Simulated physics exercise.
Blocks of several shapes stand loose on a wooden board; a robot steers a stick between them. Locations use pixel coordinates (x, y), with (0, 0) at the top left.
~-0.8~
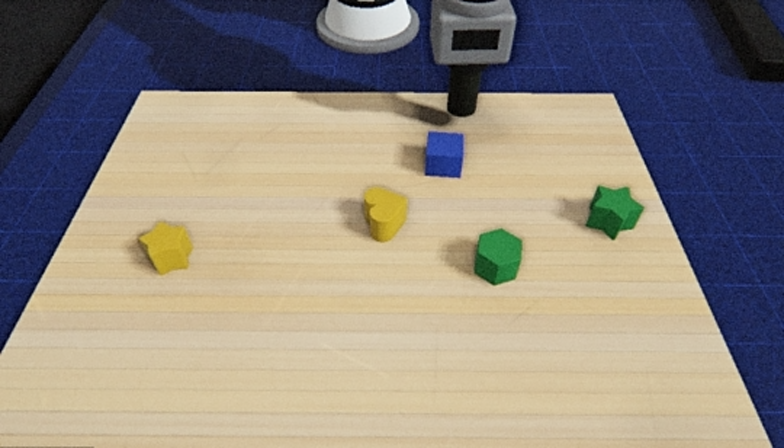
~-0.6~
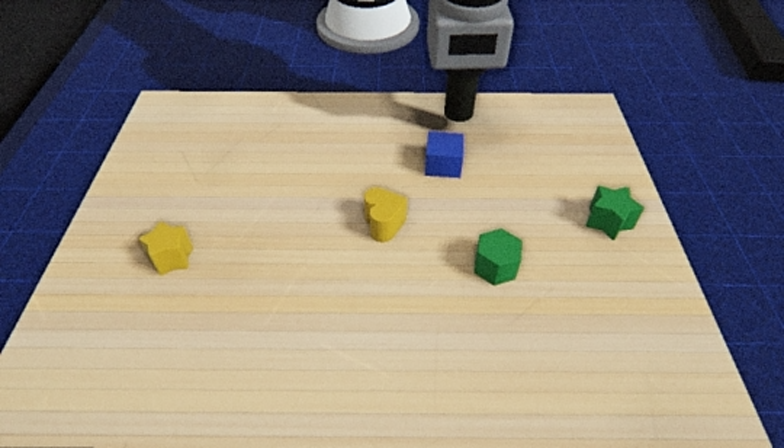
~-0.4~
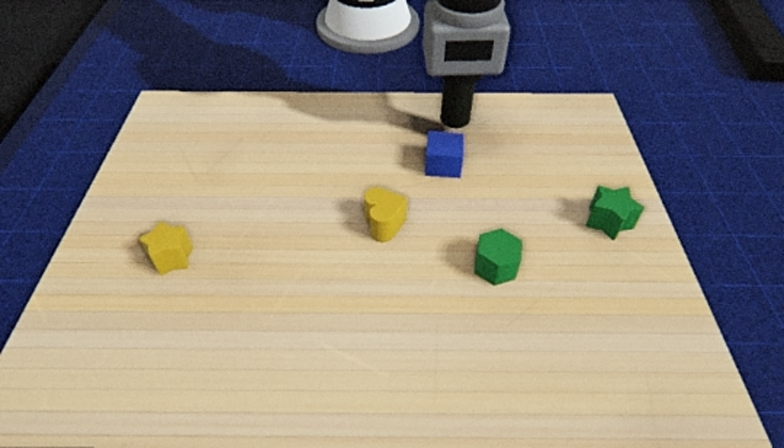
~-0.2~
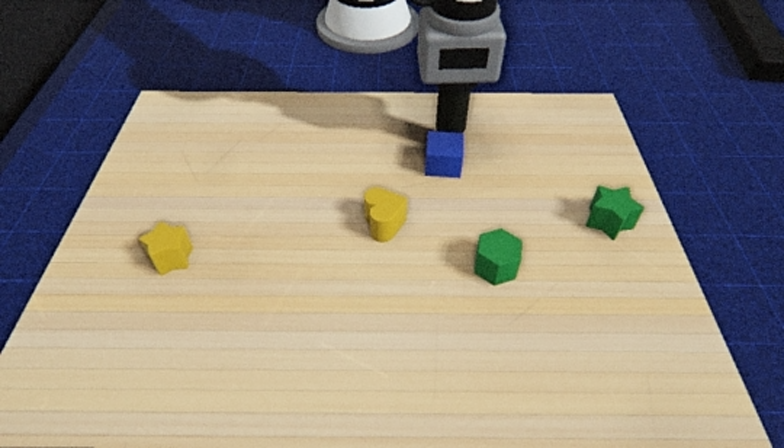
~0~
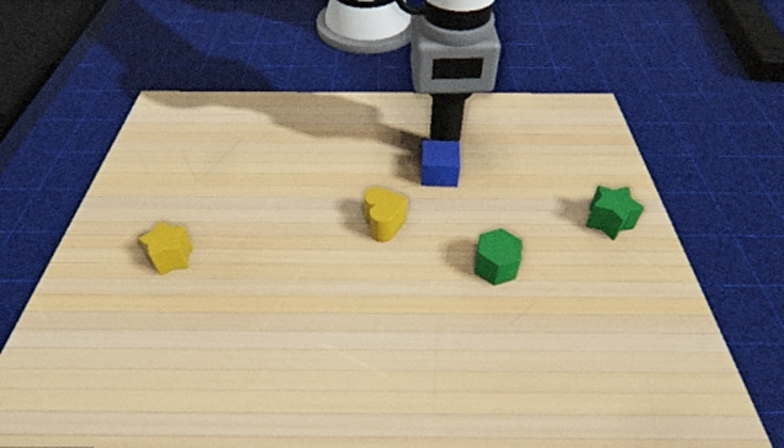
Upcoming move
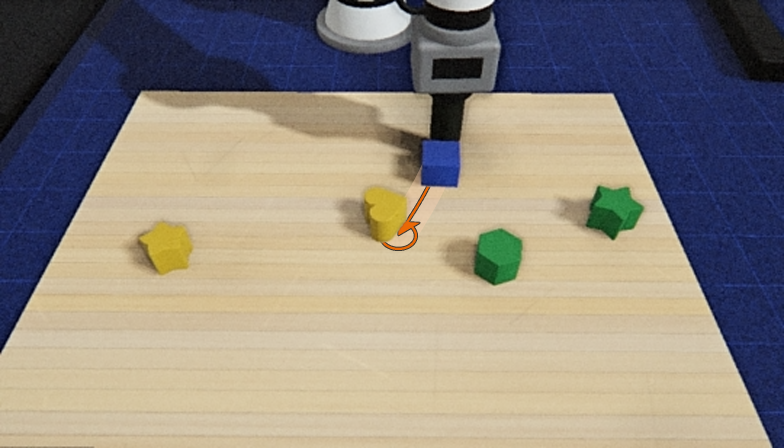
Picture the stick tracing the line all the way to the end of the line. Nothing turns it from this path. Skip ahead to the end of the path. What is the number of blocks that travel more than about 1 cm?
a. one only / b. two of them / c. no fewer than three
Choice b: Two of them.
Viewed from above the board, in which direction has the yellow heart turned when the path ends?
Prediction: Clockwise.
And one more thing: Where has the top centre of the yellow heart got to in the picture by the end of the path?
The answer is (362, 216).
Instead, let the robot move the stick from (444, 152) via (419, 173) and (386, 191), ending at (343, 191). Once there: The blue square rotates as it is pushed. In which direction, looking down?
Its rotation is counterclockwise.
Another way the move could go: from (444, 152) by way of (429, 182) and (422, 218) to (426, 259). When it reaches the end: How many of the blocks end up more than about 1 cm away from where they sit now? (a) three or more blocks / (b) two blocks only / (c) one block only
The one that fits is c, one block only.
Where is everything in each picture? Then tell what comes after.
The first frame shows stick's lower end at (461, 109); yellow heart at (384, 203); blue square at (445, 143).
The second frame shows stick at (459, 113); blocks still.
The third frame shows stick at (455, 120); blocks still.
The fourth frame shows stick at (451, 127); blocks still.
The fifth frame shows stick at (445, 137); yellow heart at (384, 203); blue square at (441, 153).
Drawn move, from (444, 152) by way of (433, 178) and (418, 206) to (398, 235).
On the path given first. One third of the way, stick at (434, 163); blue square at (431, 181).
Two thirds of the way, stick at (418, 190); blue square at (428, 211).
At the end, stick at (399, 220); yellow heart at (362, 216), turned 60° clockwise; blue square at (428, 235), turned 55° anticlockwise.
